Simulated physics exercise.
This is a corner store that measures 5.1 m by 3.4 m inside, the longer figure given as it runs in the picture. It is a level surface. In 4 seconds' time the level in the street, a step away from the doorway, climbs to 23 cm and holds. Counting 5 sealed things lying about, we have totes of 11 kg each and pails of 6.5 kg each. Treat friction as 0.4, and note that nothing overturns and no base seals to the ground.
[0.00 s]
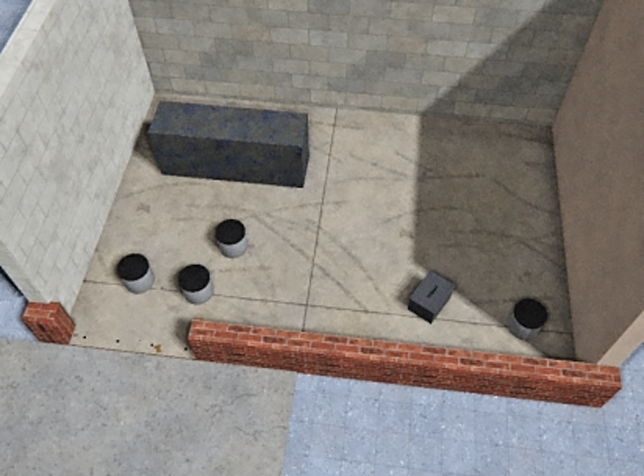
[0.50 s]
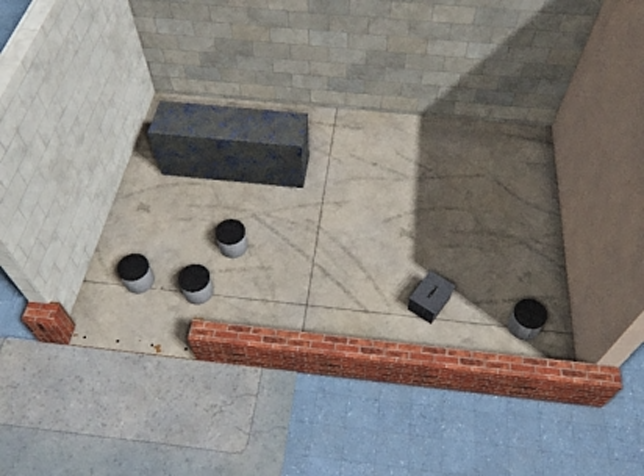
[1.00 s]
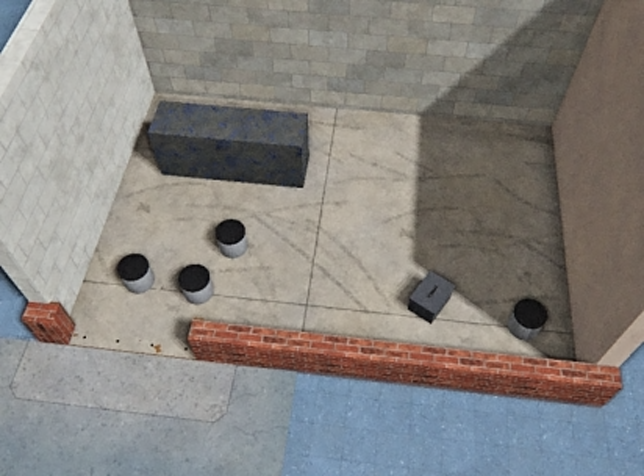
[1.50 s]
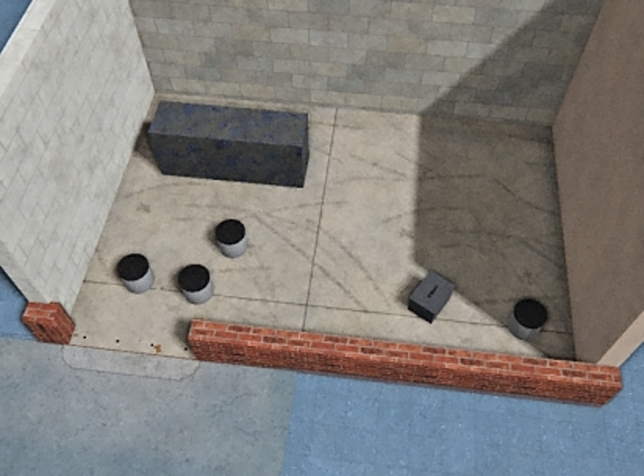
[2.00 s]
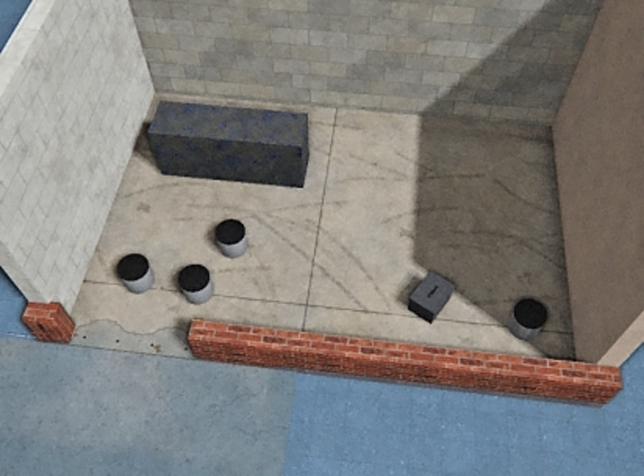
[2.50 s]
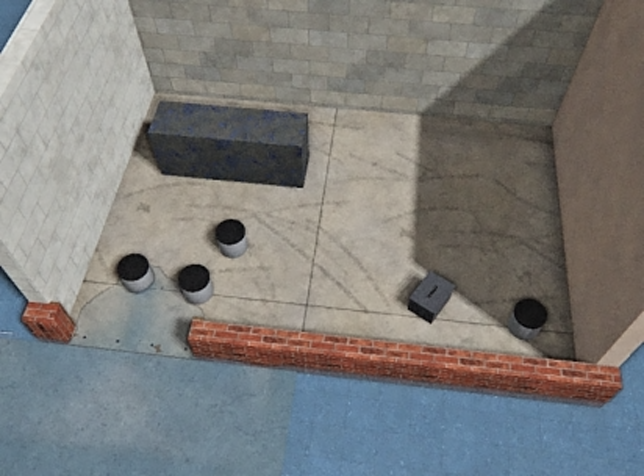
A walled corner store with a low brick front wall holds a long dark block, four round containers and a small dark box, all staying still. Outside, shallow water spreads across the pavement toward the doorway gap at left, then creeps just inside, darkening the floor there.
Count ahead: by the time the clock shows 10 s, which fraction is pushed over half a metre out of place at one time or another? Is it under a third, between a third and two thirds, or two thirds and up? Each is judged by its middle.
The share moved is one to two out of three.
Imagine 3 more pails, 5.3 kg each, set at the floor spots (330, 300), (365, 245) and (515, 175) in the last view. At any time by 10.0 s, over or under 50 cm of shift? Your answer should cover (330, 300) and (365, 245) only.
Note: Item 1 stays inside the limit; item 2 exceeds the limit.
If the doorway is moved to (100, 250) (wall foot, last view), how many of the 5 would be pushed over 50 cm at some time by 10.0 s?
So the tally would be 5.
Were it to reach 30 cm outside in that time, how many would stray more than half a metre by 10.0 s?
The count would be 4.
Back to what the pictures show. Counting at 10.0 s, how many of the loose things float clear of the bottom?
I'd say 0 of them.
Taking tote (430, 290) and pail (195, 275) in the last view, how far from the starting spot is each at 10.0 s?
0 cm, 80 cm.
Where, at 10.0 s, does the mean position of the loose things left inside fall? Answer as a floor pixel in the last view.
Centre of the remaining things: Roughly (417, 262).
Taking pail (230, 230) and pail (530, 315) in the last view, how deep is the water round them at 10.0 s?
Around 6 cm and 8 cm.
After 3.5 s 0 of 5 are over 50 cm from their spots; 0 afloat.
After 4.5 s 2 of 5 are over 50 cm from their spots; 0 afloat.
After 7.0 s 3 of 5 are over 50 cm from their spots; 0 afloat.
After 10.0 s 3 of 5 are over 50 cm from their spots, and 3 have been at some point; 0 afloat.
